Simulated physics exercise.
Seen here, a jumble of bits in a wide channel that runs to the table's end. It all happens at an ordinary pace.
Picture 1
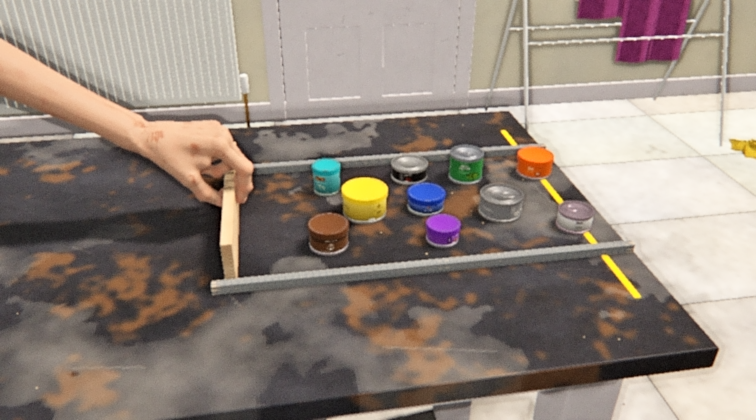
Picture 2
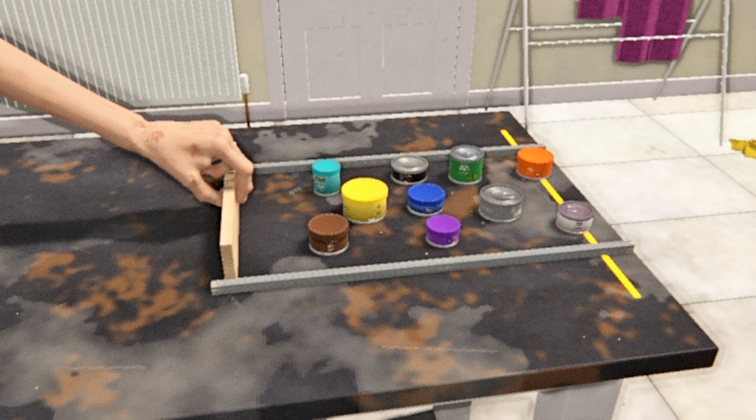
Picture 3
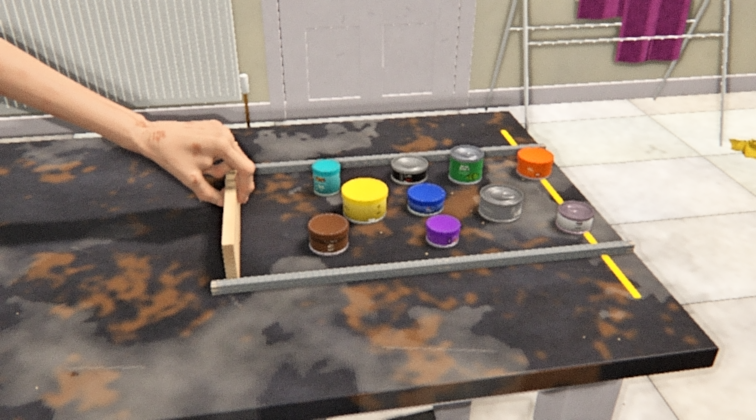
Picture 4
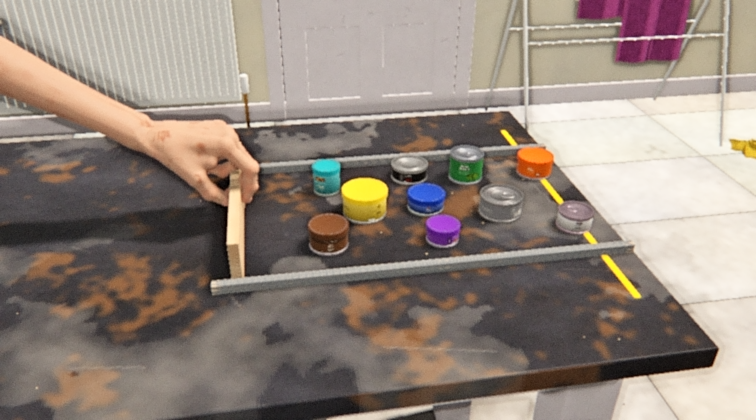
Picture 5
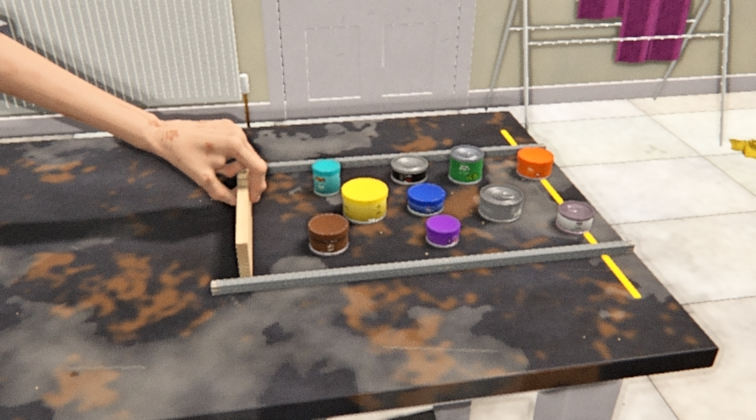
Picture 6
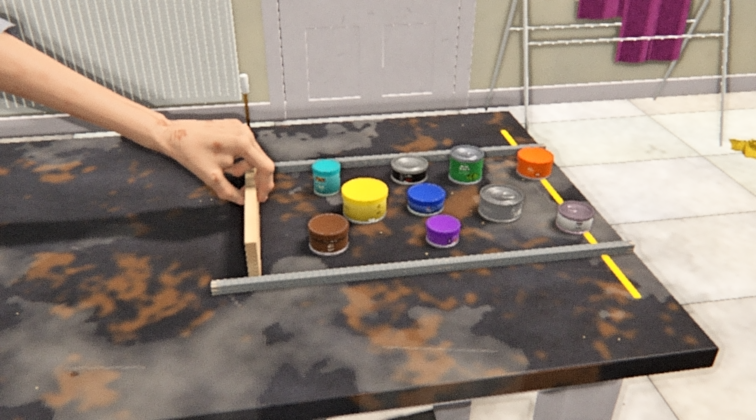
A hand at the left slides an upright wooden board slowly a short way right between two grey rails on a dark, rust-mottled table, seen from a fixed, slightly raised view in a tiled room. Turquoise, brown, yellow, black, blue, purple, green, grey, orange and pale-lidded tins stand apart between the board and a yellow tape line at right. The tins stay still as the board's gap to them narrows.
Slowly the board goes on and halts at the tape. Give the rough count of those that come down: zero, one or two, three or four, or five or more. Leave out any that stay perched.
Outcome: The number that fall off is five or more.
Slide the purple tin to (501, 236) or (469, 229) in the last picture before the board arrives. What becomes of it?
The purple tin holds on; survives.
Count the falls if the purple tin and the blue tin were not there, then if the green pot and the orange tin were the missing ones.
It would be 4 and 3.
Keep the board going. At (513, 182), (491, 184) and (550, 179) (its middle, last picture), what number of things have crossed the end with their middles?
It would be 1, 0 and 5.
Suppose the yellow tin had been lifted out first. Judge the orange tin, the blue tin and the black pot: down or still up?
The orange tin comes down; the blue tin survives; the black pot does not fall.
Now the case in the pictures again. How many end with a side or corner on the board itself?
5 of them.
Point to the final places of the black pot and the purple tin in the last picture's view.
The black pot stops around (545, 155); the purple tin around (608, 231).
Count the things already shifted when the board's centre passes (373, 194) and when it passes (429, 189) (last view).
First 4, then 7.
Soon after, none off yet; orange tin at rest near (535, 164); white tin at rest near (575, 217); grey tin at rest near (501, 203).
By the end, the number that fall off is five or more; fallen, blue tin, green pot, grey tin, white tin and orange tin.
